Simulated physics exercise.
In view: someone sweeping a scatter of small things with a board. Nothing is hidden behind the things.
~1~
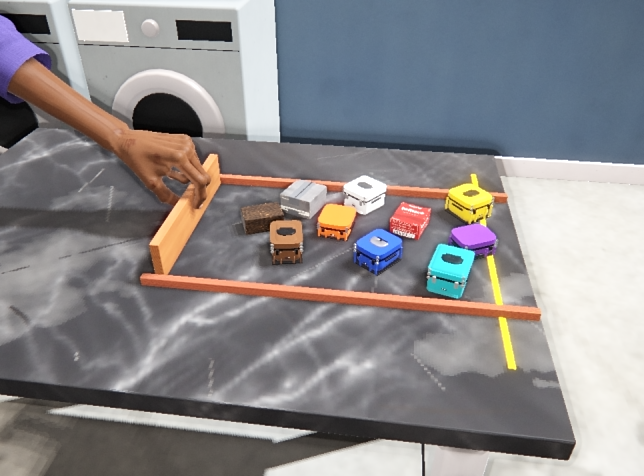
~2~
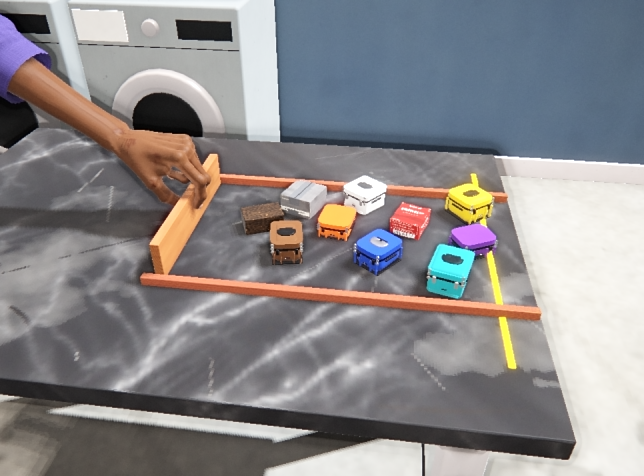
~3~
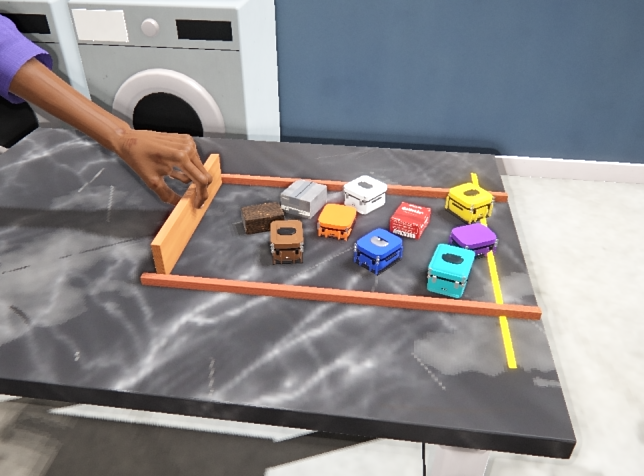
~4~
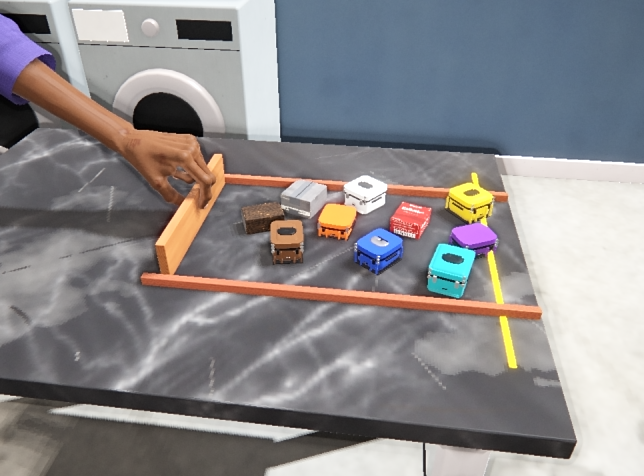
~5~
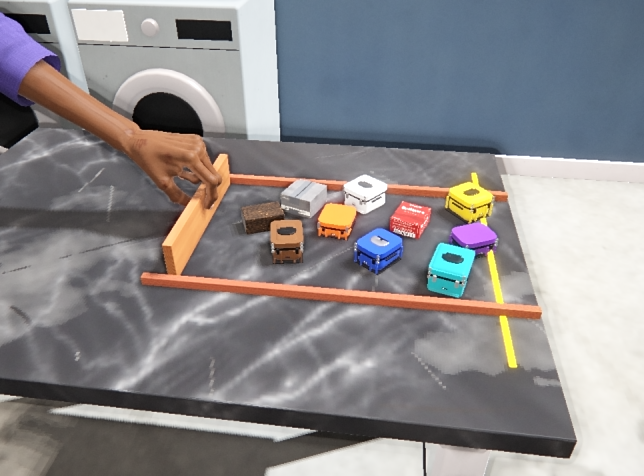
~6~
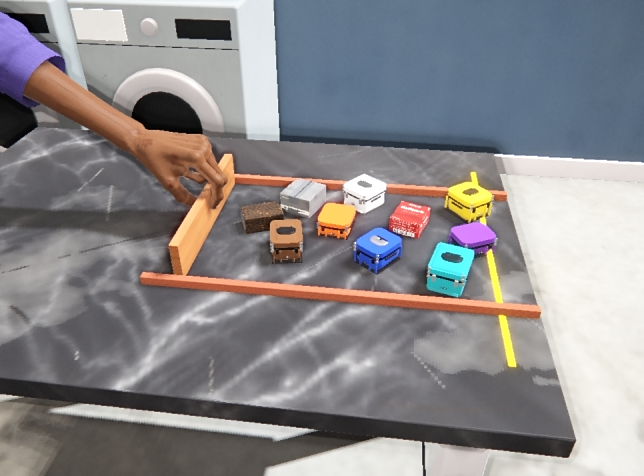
A hand slides a wooden board slightly right toward small colourful cases, which stay still.
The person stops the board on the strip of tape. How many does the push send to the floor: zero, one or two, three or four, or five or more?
The number that fall off is five or more.
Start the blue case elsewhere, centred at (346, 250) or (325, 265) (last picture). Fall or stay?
In that order, it is lost; holds on.
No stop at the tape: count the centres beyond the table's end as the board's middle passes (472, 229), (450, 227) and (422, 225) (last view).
Past the end: 6, 3 and 0.
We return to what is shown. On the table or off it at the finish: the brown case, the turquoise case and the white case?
The brown case does not fall, the turquoise case does not fall, the white case falls.
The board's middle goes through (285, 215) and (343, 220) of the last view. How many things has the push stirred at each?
First 4, then 7.
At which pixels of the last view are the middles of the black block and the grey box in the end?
The black block at (510, 240), the grey box at (500, 209).
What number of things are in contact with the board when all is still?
It touches 4.
A little later, none off yet; yellow case at rest near (469, 202); purple case at rest near (472, 241); turquoise case at rest near (450, 270).
Next, none off yet; yellow case shifted a little near (480, 201); purple case shifted a little near (489, 246); turquoise case shifted a little near (470, 274).
When it is over, the number that fall off is five or more; down, orange case, white case, blue case, red box, purple case and yellow case.
